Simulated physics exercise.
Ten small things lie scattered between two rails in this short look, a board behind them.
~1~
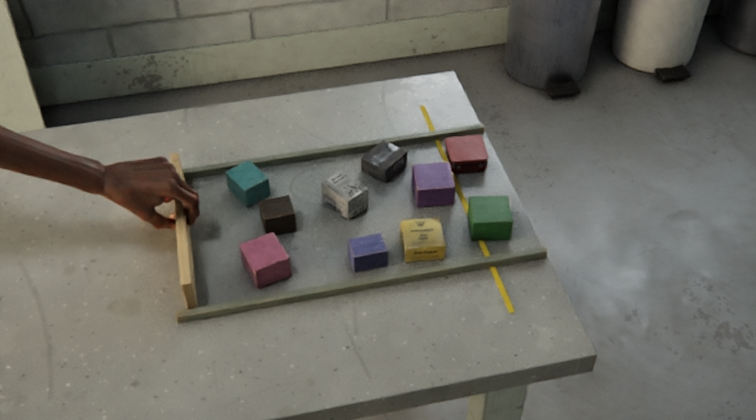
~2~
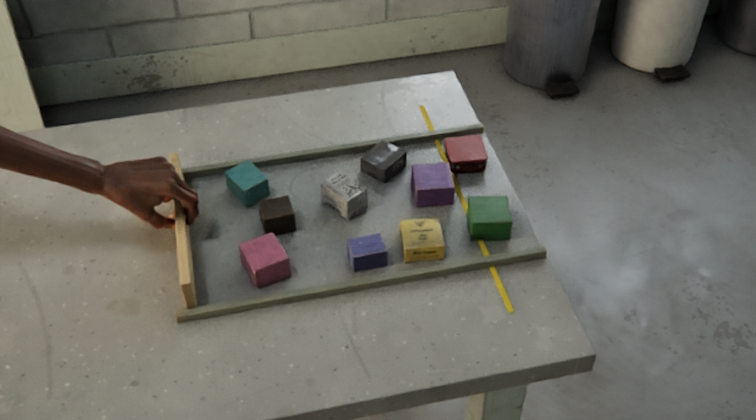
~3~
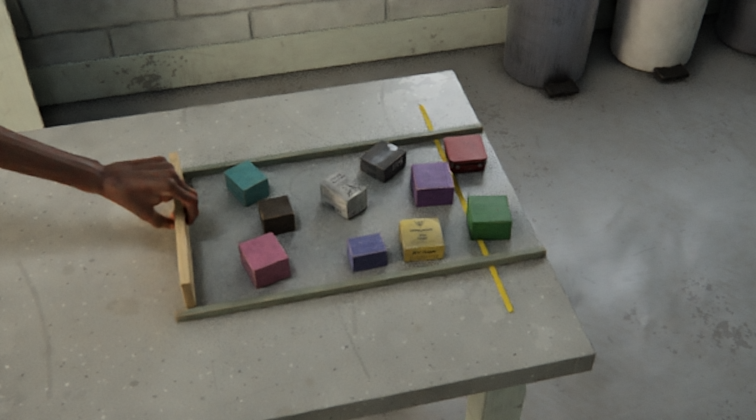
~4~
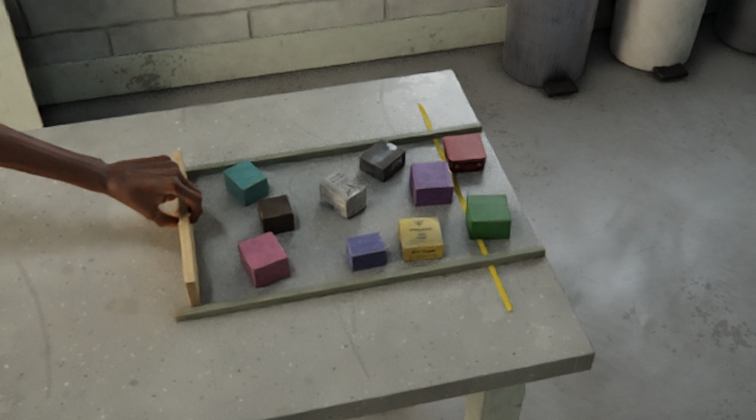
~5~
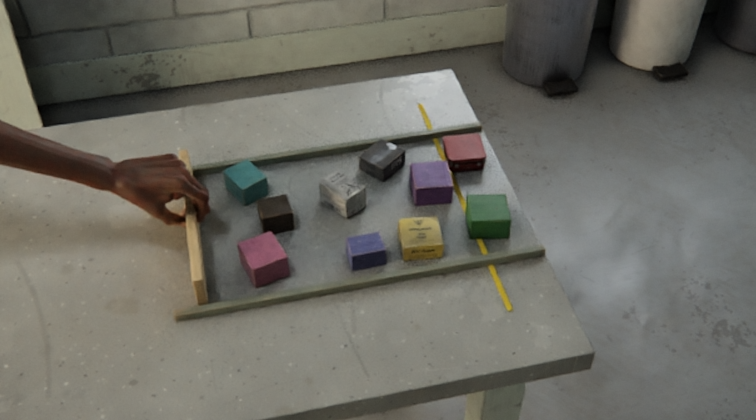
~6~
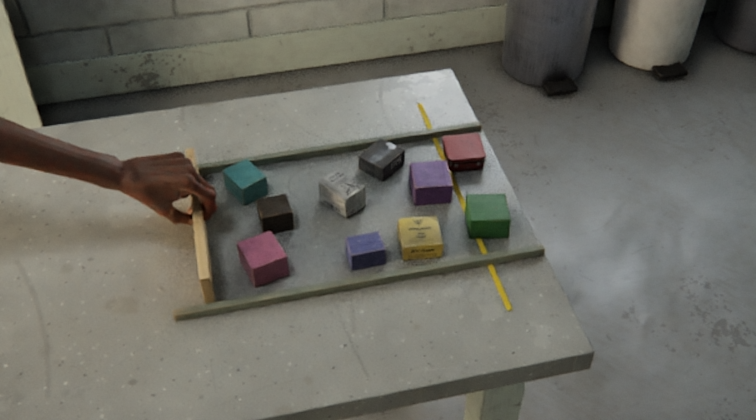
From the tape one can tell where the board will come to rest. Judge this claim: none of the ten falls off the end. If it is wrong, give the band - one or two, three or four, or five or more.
Wrong; three or four fall off.
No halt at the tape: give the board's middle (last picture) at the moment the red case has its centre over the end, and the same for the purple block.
(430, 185) and then (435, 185), give or take.
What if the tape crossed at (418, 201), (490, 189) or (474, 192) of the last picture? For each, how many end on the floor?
The three tries give 1, 7 and 7.
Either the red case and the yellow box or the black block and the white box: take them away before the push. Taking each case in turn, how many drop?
First 2, then 3.
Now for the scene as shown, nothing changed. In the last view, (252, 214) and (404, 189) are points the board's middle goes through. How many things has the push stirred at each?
By then 2, and 10.
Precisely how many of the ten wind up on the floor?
That would be exactly 4.
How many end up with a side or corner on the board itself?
3 are in contact with it.
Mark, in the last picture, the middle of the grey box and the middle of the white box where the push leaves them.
Roughly (481, 137); the other one roughly (497, 168).
Soon after, none off yet; red case at rest near (463, 153); green block at rest near (487, 216); purple block at rest near (431, 183).
Then, none off yet; red case at rest near (463, 153); green block moved about its own width near (518, 208); purple block moved about its own width near (457, 181).
At rest, the number that fall off is three or four; fallen, yellow box, purple block, green block and red case.
